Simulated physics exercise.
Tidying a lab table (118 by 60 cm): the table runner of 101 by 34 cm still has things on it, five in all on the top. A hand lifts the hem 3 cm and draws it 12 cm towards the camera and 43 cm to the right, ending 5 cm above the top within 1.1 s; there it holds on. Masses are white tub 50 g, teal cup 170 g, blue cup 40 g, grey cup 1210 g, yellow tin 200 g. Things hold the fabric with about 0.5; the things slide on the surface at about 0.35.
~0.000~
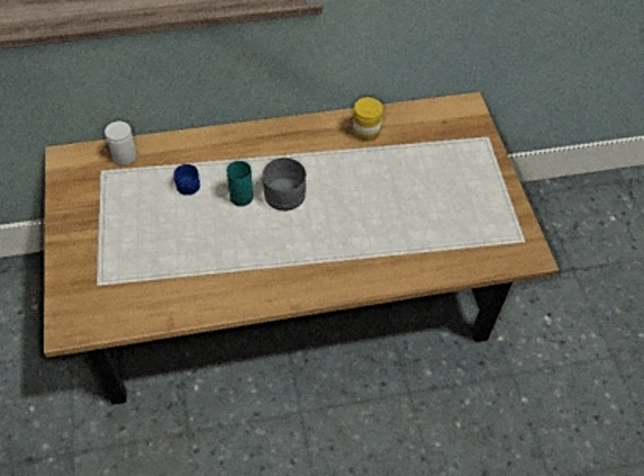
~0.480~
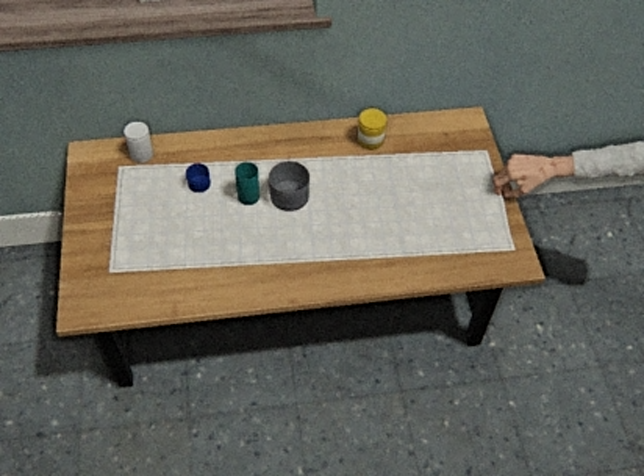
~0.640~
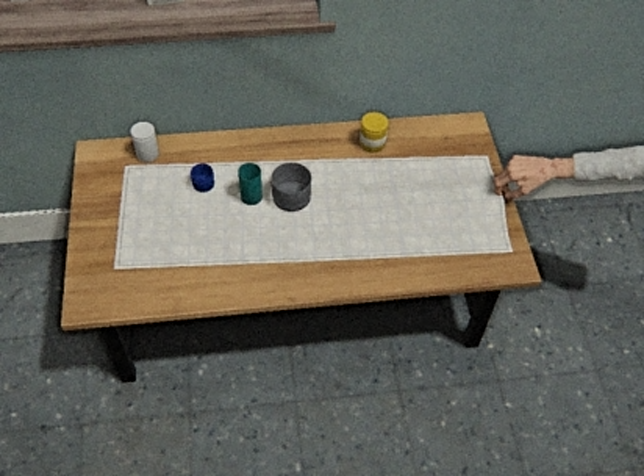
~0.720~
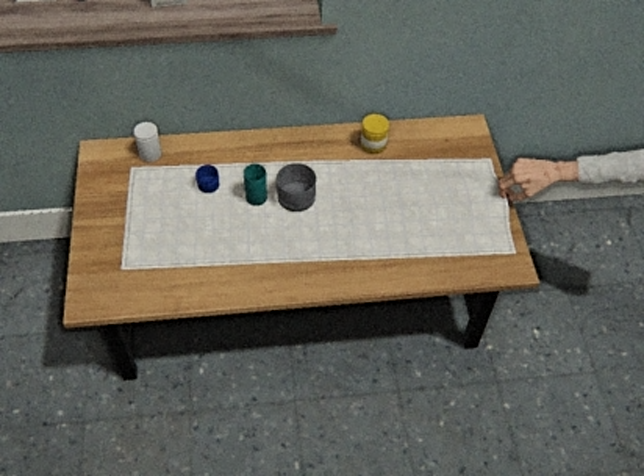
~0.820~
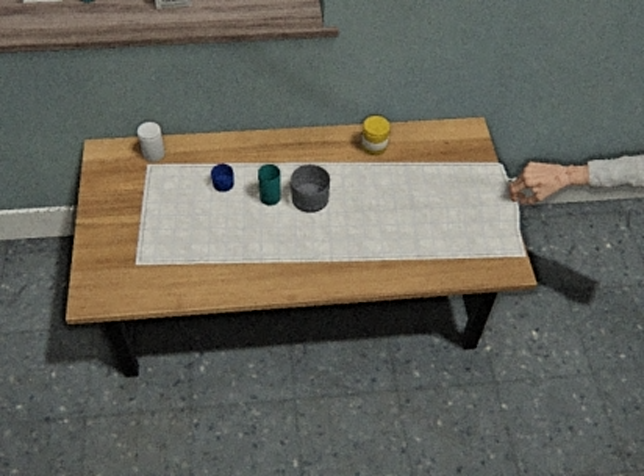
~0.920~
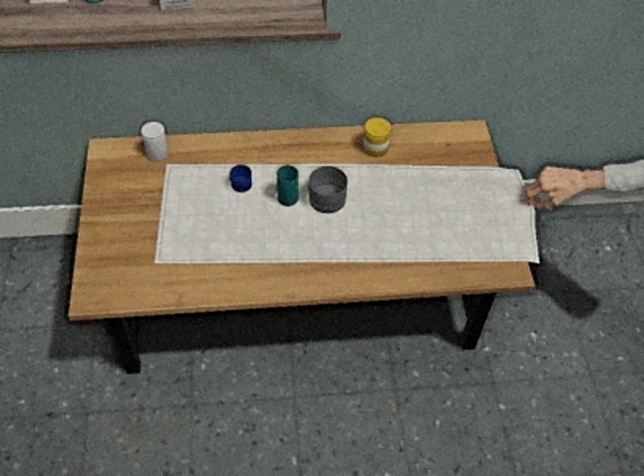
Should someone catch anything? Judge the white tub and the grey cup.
Result: White tub stays on, grey cup keeps to the top.
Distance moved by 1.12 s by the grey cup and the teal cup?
About: Grey cup 20 cm, teal cup 20 cm.
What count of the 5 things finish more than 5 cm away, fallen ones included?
I count 3.
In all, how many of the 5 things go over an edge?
I count 0.
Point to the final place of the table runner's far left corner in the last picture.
Around (295, 169).
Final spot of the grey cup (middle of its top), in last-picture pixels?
At about (466, 193).
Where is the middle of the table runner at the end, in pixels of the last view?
Around (476, 224).
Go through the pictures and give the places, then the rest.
Shows, white tub (117, 130); grey cup (284, 174); table runner corners (98, 285) (101, 172) (488, 138) (525, 242), in the first frame.
Shows, table runner corners (109, 272) (119, 167); grip (501, 194), in the second frame.
Shows, table runner corners (114, 269) (125, 166); grip (502, 195), in the third frame.
Shows, blue cup (207, 173); grey cup (296, 178); teal cup (255, 172); table runner corners (121, 270) (131, 168); grip (506, 197), in the fourth frame.
Shows, blue cup (222, 172); grey cup (311, 179); teal cup (269, 172); table runner corners (136, 265) (148, 165); grip (517, 201), in the fifth frame.
Shows, white tub (152, 130); grey cup (328, 180); table runner corners (155, 263) (167, 165) (518, 170) (539, 263); grip (533, 205), in the sixth frame.
By 1.1 s, 85 % of the table runner is still over the top; grey cup 21 cm off its start, blue cup 20 cm off its start, teal cup 20 cm off its start.
By 1.3 s, 70 % of the table runner is still over the top; grey cup 33 cm off its start, blue cup 32 cm off its start, teal cup 32 cm off its start.
By 1.5 s, 65 % of the table runner is still over the top; grey cup 42 cm off its start at (452, 191), blue cup 42 cm off its start at (359, 180), teal cup 41 cm off its start at (410, 182).
By 1.7 s, 60 % of the table runner is still over the top; grey cup 46 cm off its start, blue cup 45 cm off its start, teal cup 45 cm off its start.
By 3.3 s, 60 % of the table runner is still over the top; grey cup 46 cm off its start at (466, 193), white tub 0 cm off its start at (152, 130), blue cup 45 cm off its start at (372, 181), teal cup 45 cm off its start at (422, 184).
